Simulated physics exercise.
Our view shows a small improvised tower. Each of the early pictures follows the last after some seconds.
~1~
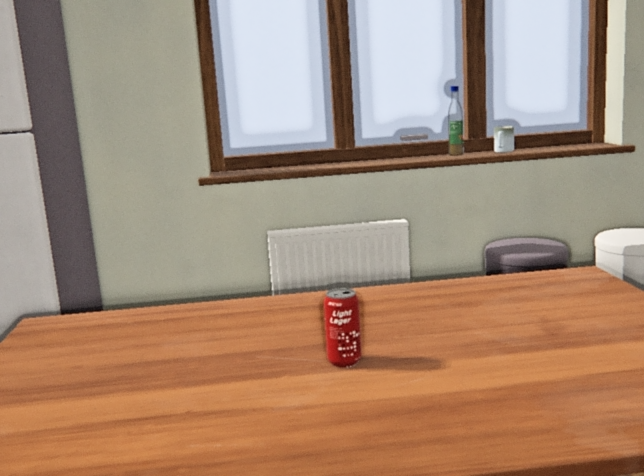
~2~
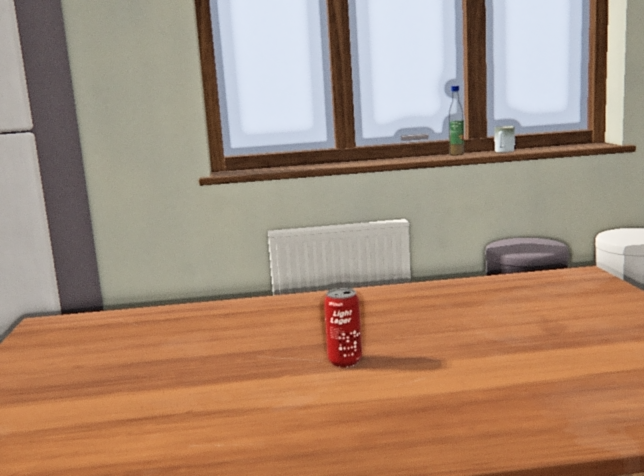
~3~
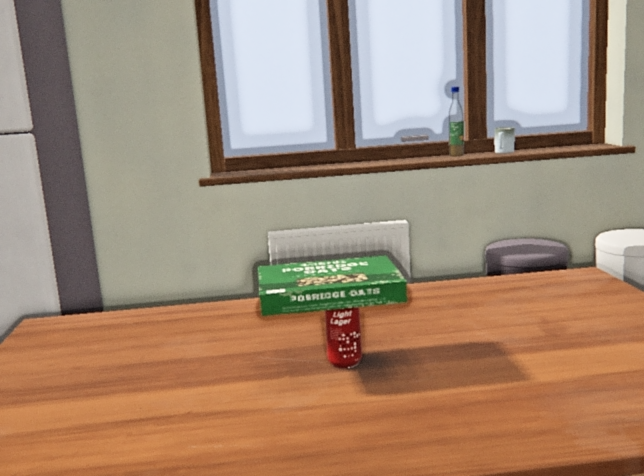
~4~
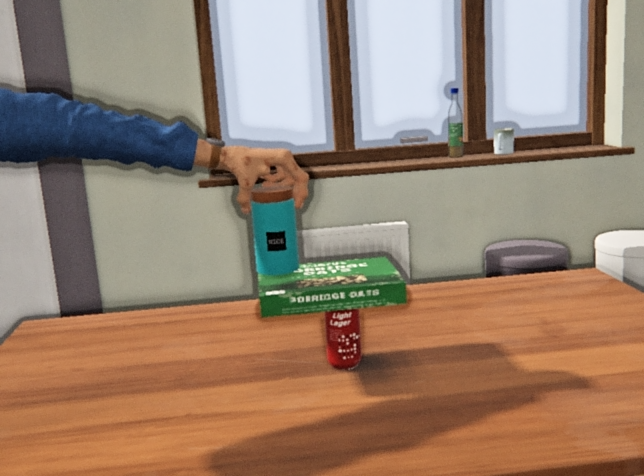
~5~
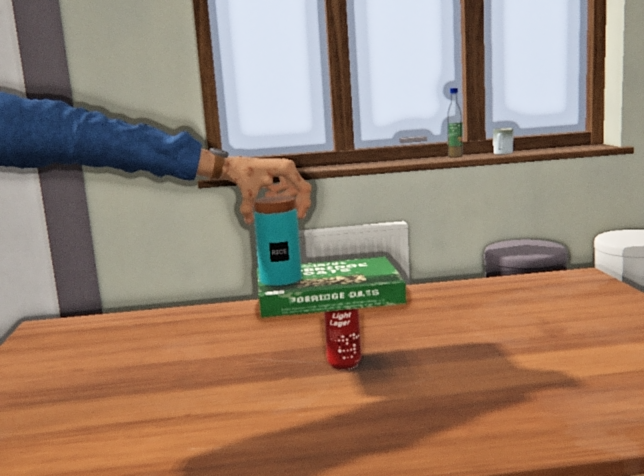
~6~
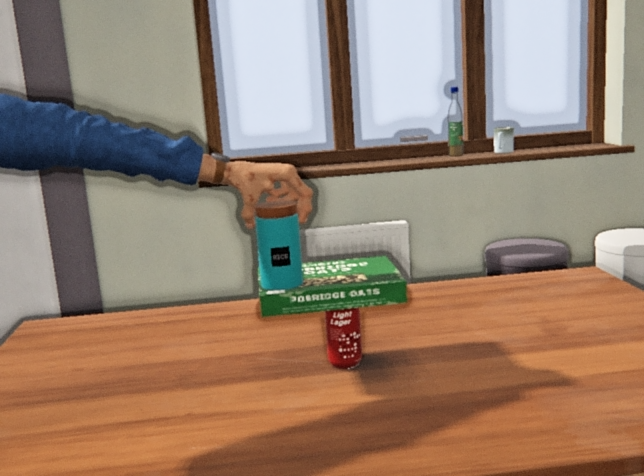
A green porridge oats box appeared lying flat on top of a red can on a wooden table, then a hand from the left lowered a turquoise jar onto the box's left end and kept holding it.
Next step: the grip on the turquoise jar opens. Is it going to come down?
My guess is the stack will not be secure.
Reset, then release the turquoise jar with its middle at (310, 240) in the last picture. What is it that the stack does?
After that, it tumbles down.
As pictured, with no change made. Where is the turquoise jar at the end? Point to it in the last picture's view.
Near (212, 380).
Then, 0.30 s on from there, turquoise jar now fallen; green packet turned 36° from how it was put.
Then, 0.40 s on from there, green packet turned 68° from how it was put.
Then, 0.60 s on from there, green packet on its side.
Then, 0.90 s on from there, green packet now fallen.
In the end, fallen, green packet and turquoise jar; red can unmoved. At the end, from the last picture's camera, turquoise jar near (212, 380). The stack gives way.
